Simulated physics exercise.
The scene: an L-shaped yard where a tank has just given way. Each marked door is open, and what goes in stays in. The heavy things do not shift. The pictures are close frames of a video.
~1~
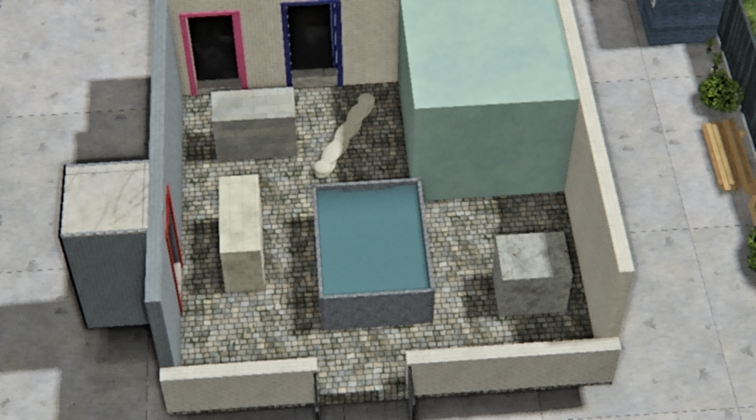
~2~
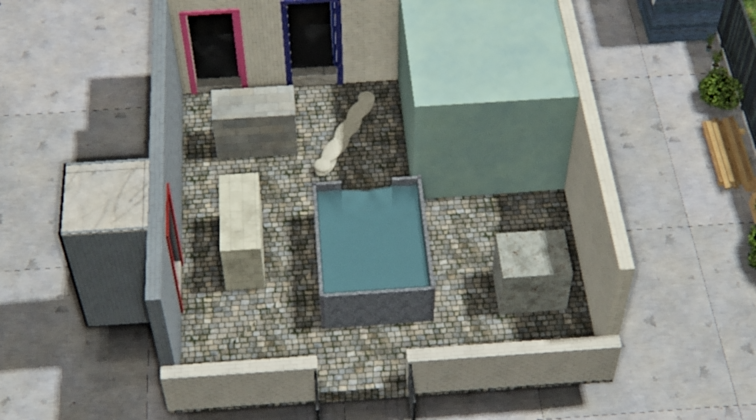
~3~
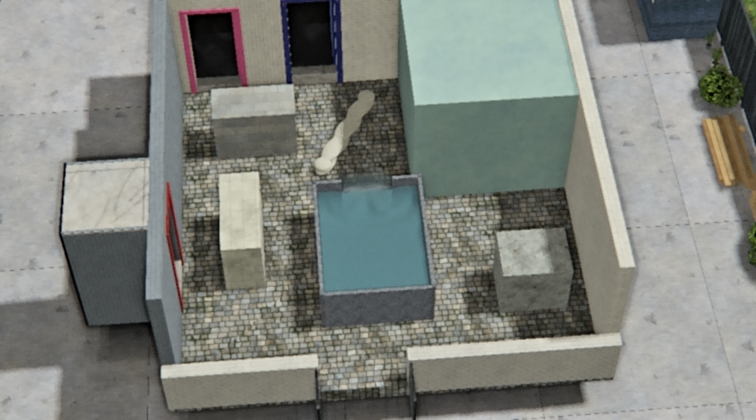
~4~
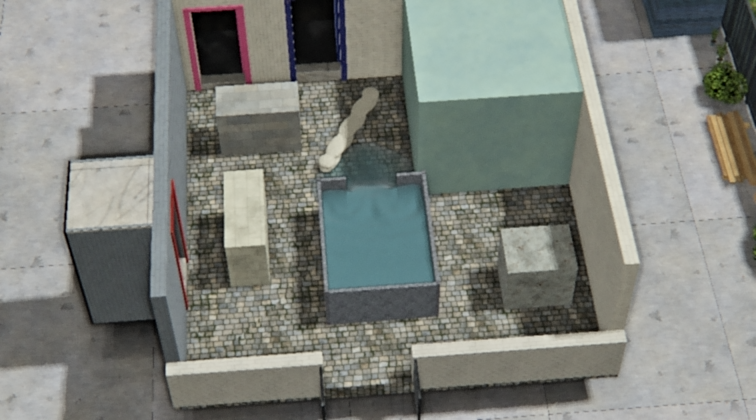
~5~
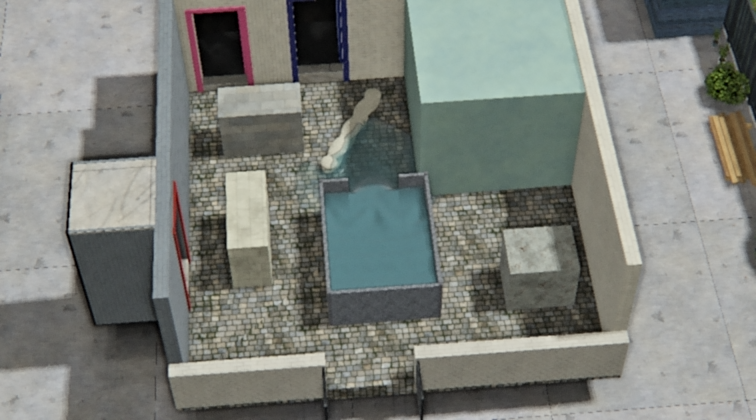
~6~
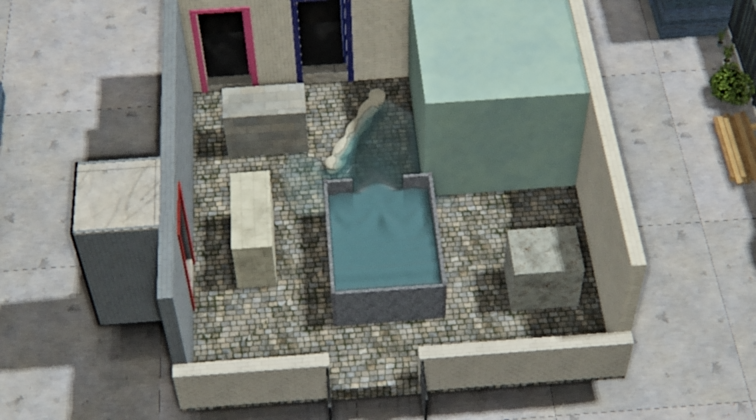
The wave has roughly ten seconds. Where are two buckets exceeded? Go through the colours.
One by one: The pink door floods; the blue door holds within the limit; the red door holds within the limit.
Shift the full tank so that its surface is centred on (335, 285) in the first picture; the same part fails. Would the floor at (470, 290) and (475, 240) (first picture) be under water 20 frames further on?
One after the other: Free of water, not flooded.
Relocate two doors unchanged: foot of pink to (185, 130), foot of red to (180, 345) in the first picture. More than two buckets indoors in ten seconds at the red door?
My reading: The red one is under.
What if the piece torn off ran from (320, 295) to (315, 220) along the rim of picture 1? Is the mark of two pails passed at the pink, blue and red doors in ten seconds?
One by one: Pink passes that mark, blue is under, red takes more.
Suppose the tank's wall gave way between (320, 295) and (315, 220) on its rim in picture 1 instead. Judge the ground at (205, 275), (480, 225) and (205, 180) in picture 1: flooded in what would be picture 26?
As listed: Covered, dry, flooded.
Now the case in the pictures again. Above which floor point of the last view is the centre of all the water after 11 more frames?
Near (368, 211).
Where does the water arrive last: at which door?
That is the one in red.
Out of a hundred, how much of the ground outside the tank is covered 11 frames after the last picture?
Near 35 in a hundred.
A moment on, water covers 25 % of the floor; the pink door not reached, the blue door not reached, the red door not reached.
Next, water covers 35 % of the floor; the pink door wet at the sill, nothing in, the blue door wet at the sill, nothing in, the red door not reached.
Then, water covers 40 % of the floor; the pink door under two buckets in, the blue door wet at the sill, nothing in, the red door wet at the sill, nothing in.
Later, water covers 70 % of the floor; the pink door far over two buckets in, the blue door wet at the sill, nothing in, the red door wet at the sill, nothing in.
In the end, water covers 90 % of the floor; the pink door far over two buckets in, the blue door wet at the sill, nothing in, the red door wet at the sill, nothing in.
